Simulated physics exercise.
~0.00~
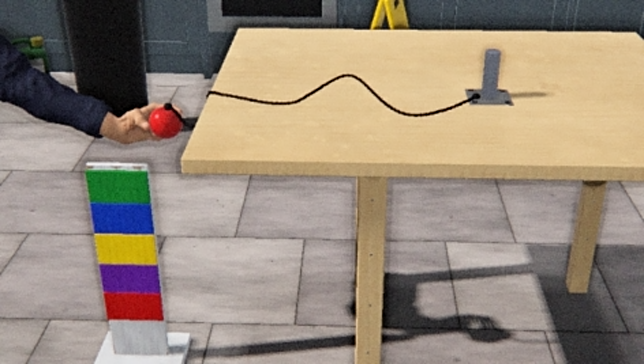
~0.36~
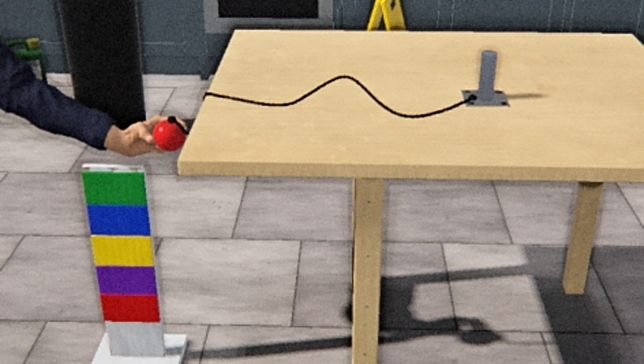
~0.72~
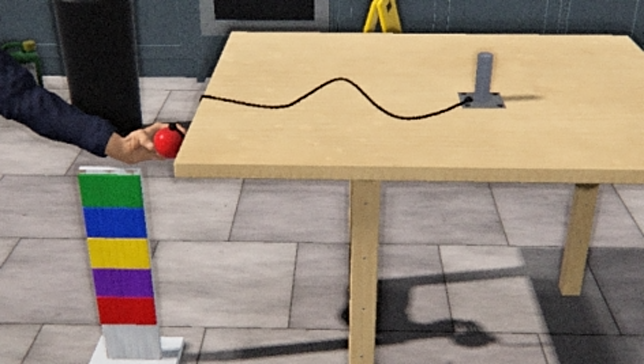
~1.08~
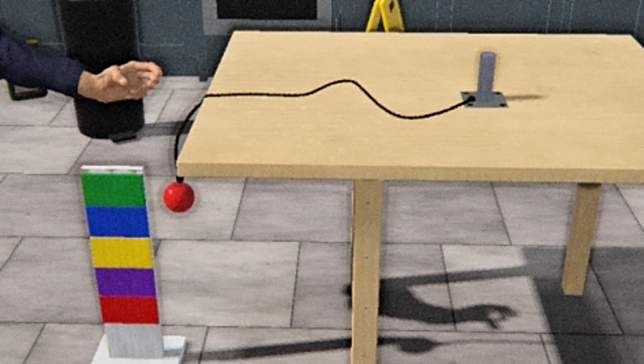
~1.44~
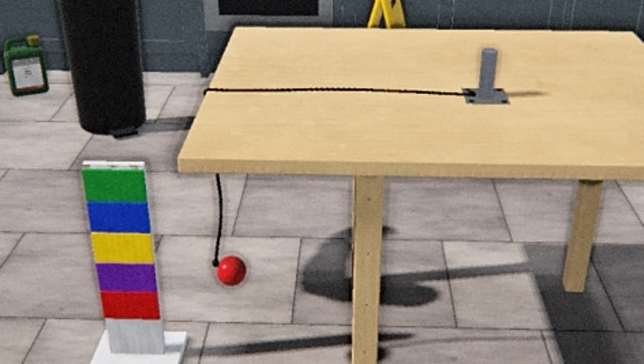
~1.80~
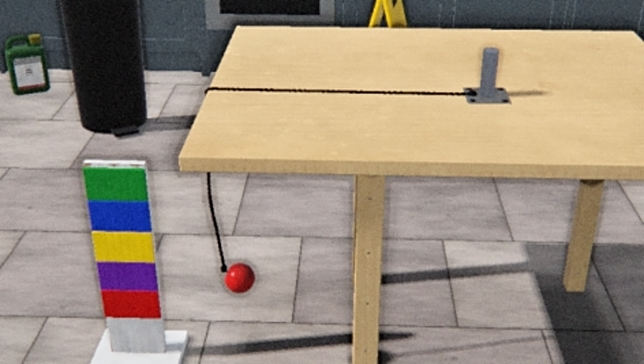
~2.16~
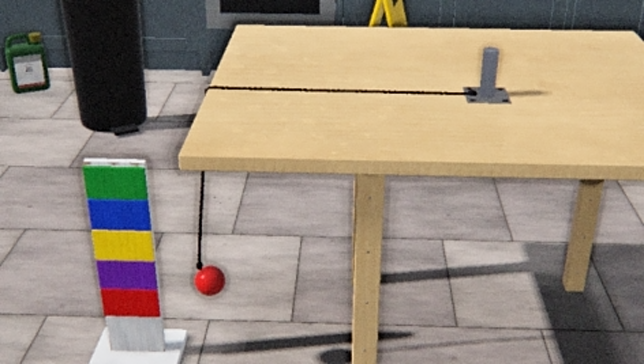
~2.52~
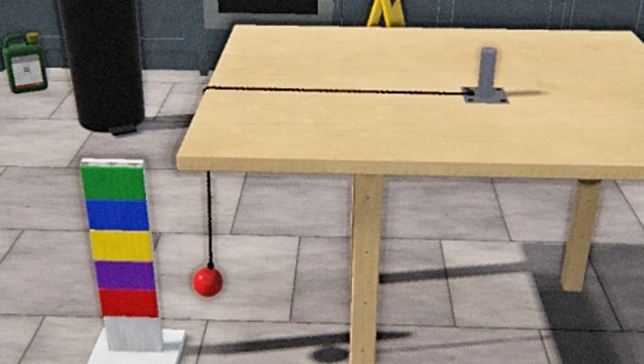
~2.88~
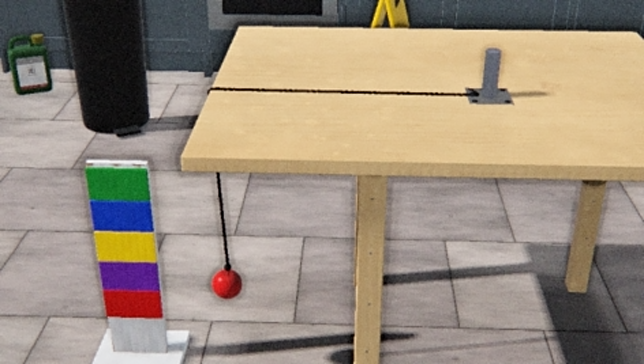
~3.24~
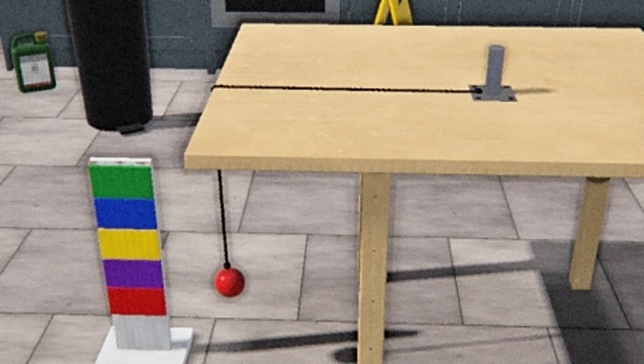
The clip opens on a hand holding a small red ball-like object just off the left end of a wooden table, its dark cord winding loosely back across the top to an upright post on a plate. Below stands a board with green, blue, yellow, purple and red bands. The hand lets go and draws back, and the red object drops past the table's edge. The cord pulls straight along the tabletop as the object swings right, then back left. It sways slightly right again and ends hanging beneath the edge, its middle level with the purple band.
